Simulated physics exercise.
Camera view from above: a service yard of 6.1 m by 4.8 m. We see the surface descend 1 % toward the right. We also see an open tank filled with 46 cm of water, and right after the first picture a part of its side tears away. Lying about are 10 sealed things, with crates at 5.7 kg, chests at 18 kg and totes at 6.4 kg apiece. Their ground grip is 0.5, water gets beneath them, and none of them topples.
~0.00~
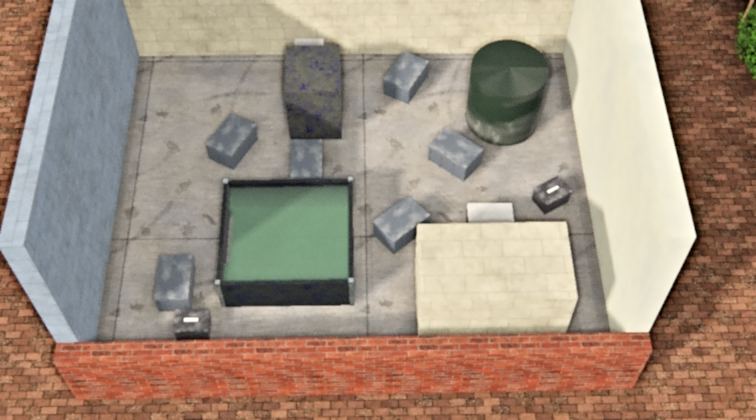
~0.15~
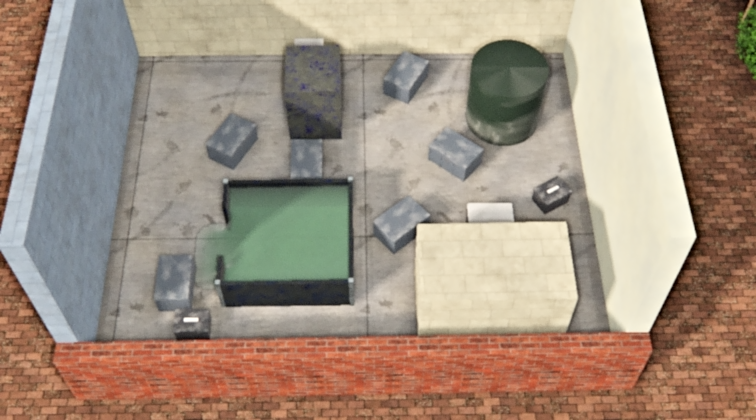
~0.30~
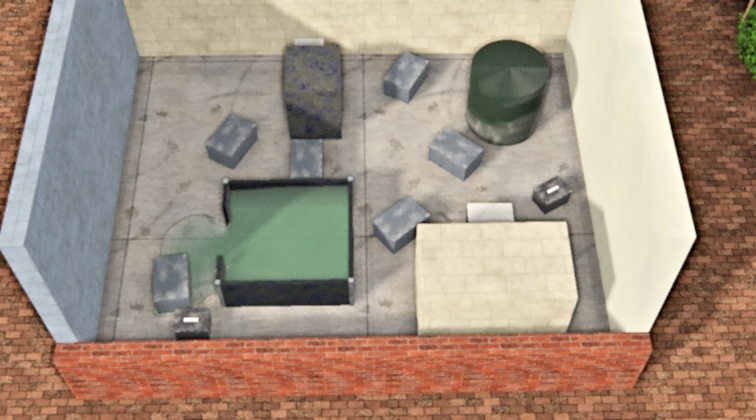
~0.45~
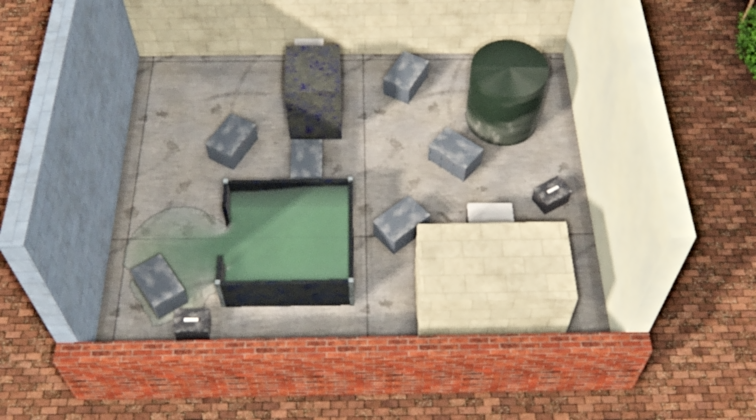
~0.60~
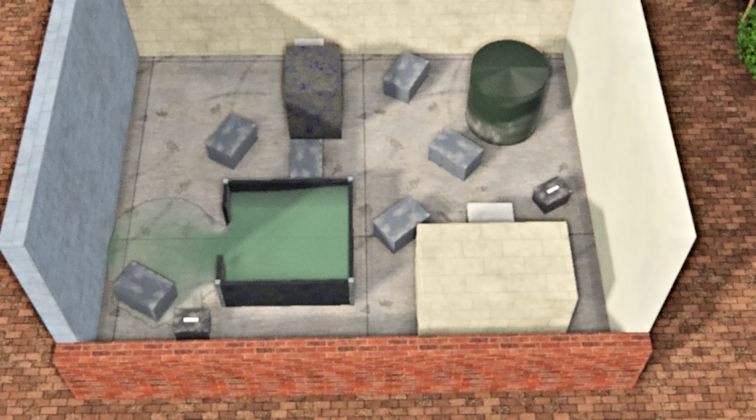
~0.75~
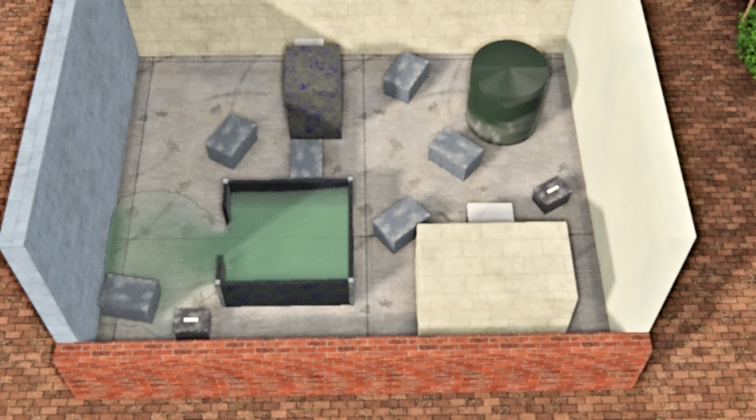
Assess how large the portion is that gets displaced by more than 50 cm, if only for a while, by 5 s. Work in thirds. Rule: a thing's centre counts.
We'll see only a small share moved that far, short of a third.
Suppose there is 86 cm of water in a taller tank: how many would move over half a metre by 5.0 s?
The answer would then be 5.
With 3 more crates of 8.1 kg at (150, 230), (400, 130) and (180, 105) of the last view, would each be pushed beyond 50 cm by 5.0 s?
In that order: More, under, over.
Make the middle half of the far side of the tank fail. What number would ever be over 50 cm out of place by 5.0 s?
Result: 4 of them.
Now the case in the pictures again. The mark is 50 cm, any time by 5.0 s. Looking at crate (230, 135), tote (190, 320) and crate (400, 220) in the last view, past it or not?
One by one: Below the line; above the line; below the line.
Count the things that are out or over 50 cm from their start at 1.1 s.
By my tally, 1.
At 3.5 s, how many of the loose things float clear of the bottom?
I get 1.
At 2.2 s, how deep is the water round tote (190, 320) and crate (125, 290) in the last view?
Some 4 cm at the first, some 12 cm at the second.
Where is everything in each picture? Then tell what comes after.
A crate at (173, 276), on the bottom; a crate at (401, 218), on the bottom; water covers 2.1 m2; 0 of 10 have shifted, in the first frame.
A crate at (173, 276) rests on the ground; a crate at (401, 218) rests on the ground; water covers 2.5 m2; 0 of 10 have shifted, in the second frame.
A crate at (170, 277), on the bottom, 3 cm from its start; a crate at (401, 218), on the bottom; water covers 2.9 m2; 0 of 10 have shifted, in the third frame.
A crate at (157, 280), on the bottom, 19 cm from its start; a crate at (401, 218) rests on the ground; water covers 3.4 m2; 1 of 10 have shifted, in the fourth frame.
A crate at (143, 285) rests on the ground, 36 cm from its start; a crate at (401, 218), on the bottom; water covers 4.0 m2; 1 of 10 have shifted, in the fifth frame.
A crate at (127, 292), on the bottom, 56 cm from its start; a crate at (401, 218), on the bottom; 4.5 m2 under water; 1 of 10 have shifted, in the sixth frame.
After 1.1 s 1 of 10 are over 50 cm from their spots; 0 afloat.
After 2.2 s 1 of 10 are over 50 cm from their spots; 1 afloat.
After 3.5 s 2 of 10 are over 50 cm from their spots; 1 afloat.
After 5.0 s 3 of 10 are over 50 cm from their spots, and 3 have been at some point; 2 afloat.
